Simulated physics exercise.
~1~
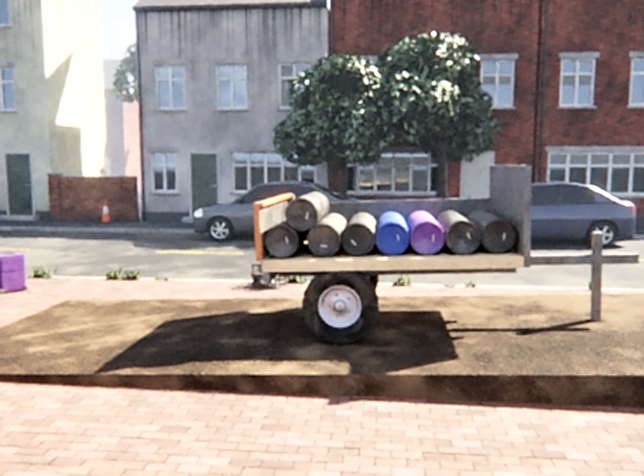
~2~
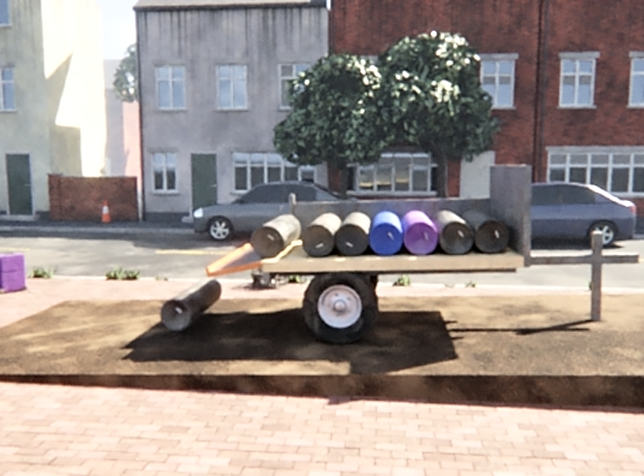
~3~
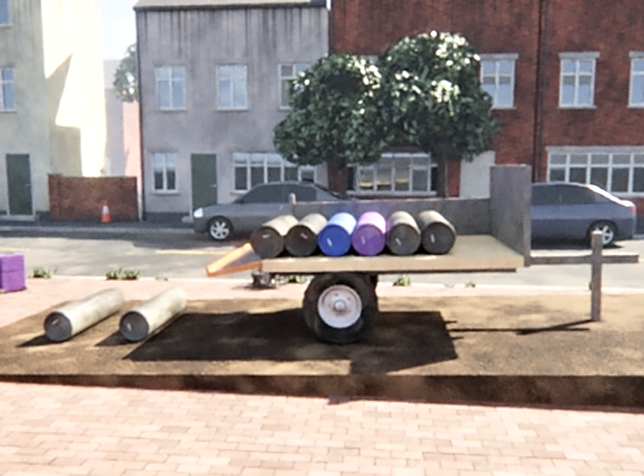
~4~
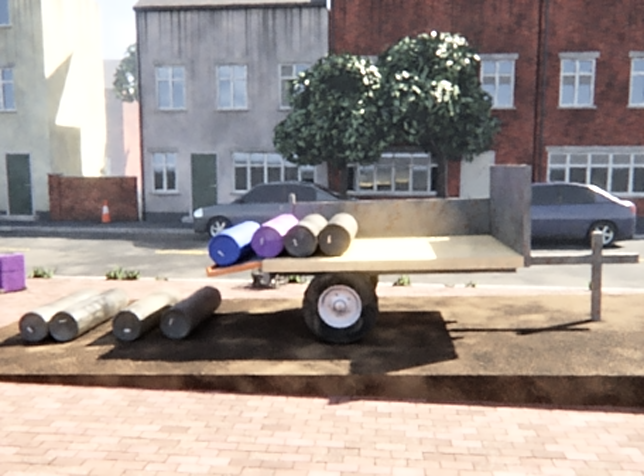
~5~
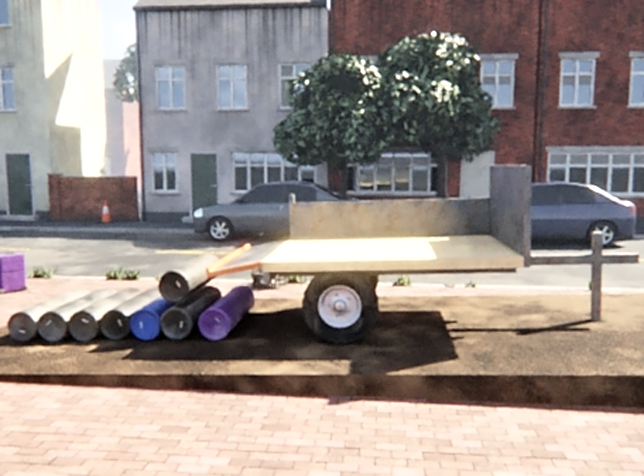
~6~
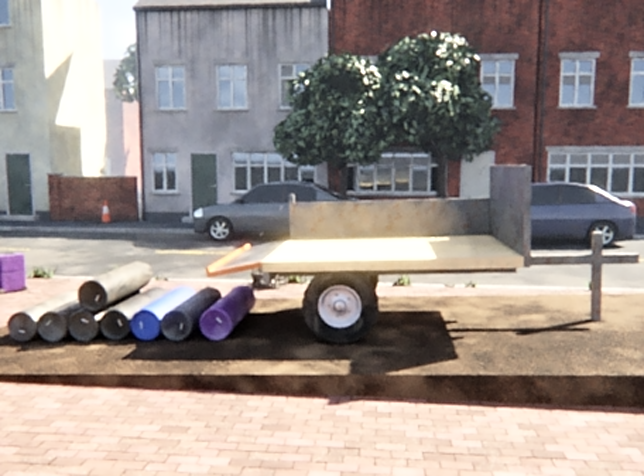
To begin with, a row of dark cylinders, with one blue and one purple among them, lies on a flat trailer parked across from brick and grey houses, one more resting on top at the left end. The tailgate drops into a ramp, and a dark cylinder rolls off to the ground. The rest roll left across the bed and follow it down, with the blue one ahead of the purple. Finally the bed is empty, and the cylinders lie clustered on the dirt, a dark one on top, with the purple one at the right end.
